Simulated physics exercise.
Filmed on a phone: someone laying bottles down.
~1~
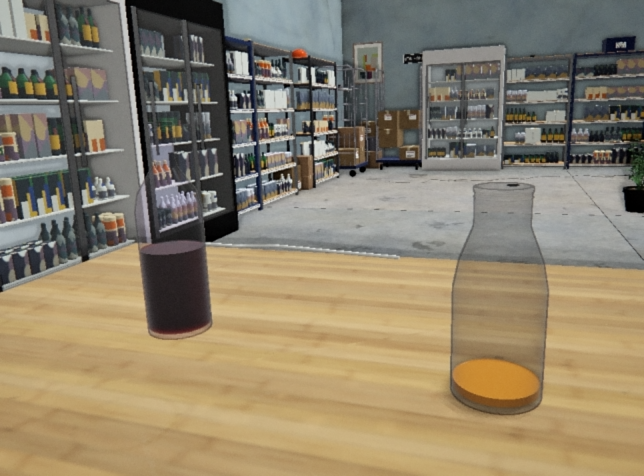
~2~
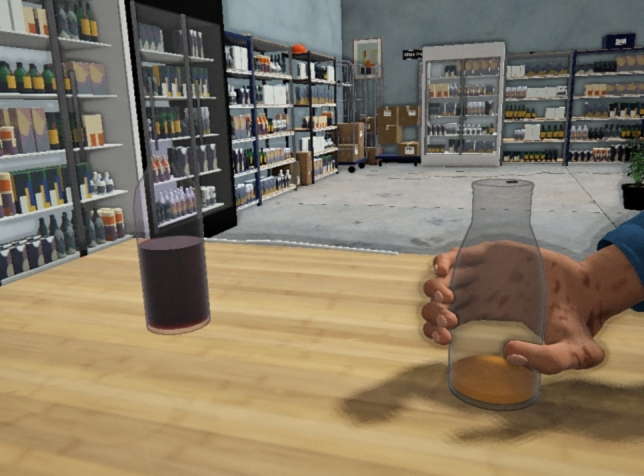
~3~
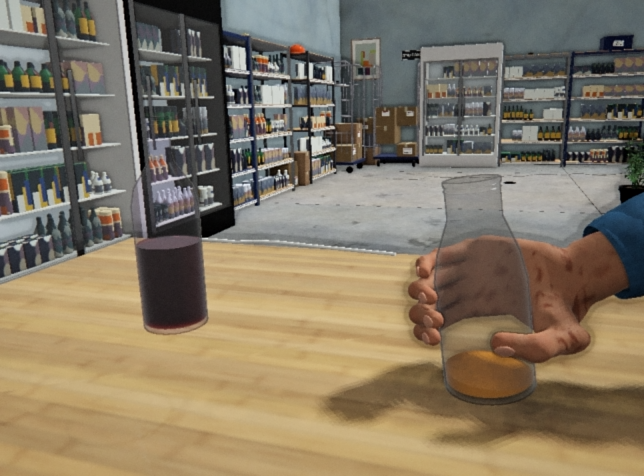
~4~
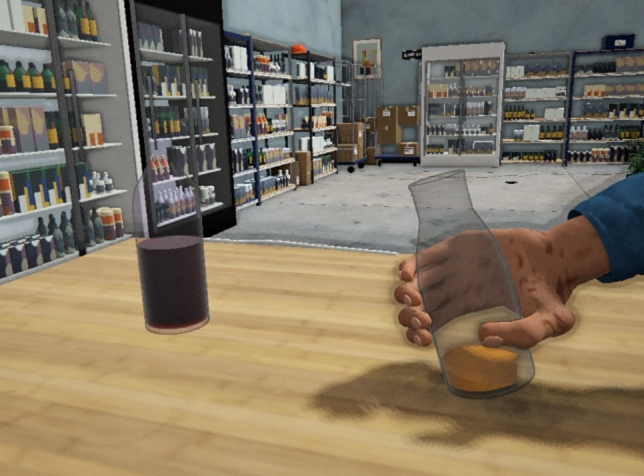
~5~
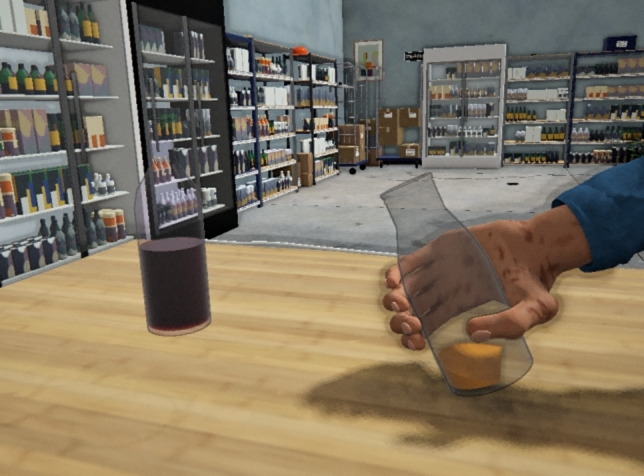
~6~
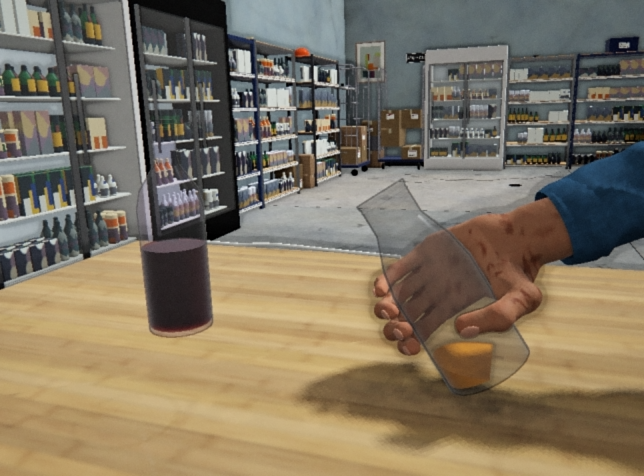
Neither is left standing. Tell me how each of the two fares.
Left: It runs out. Right: It stays dry.
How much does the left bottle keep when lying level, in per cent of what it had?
Close to 65 %.
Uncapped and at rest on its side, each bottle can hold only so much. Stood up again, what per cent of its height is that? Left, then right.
Near 24 and 12 in a hundred.
Shortly, the right bottle is nearly down; right bottle, no leak.
Then, the right bottle lies flat; right bottle, no leak.
At the finish, both lie flat; right bottle, no leak; left bottle, it leaks.
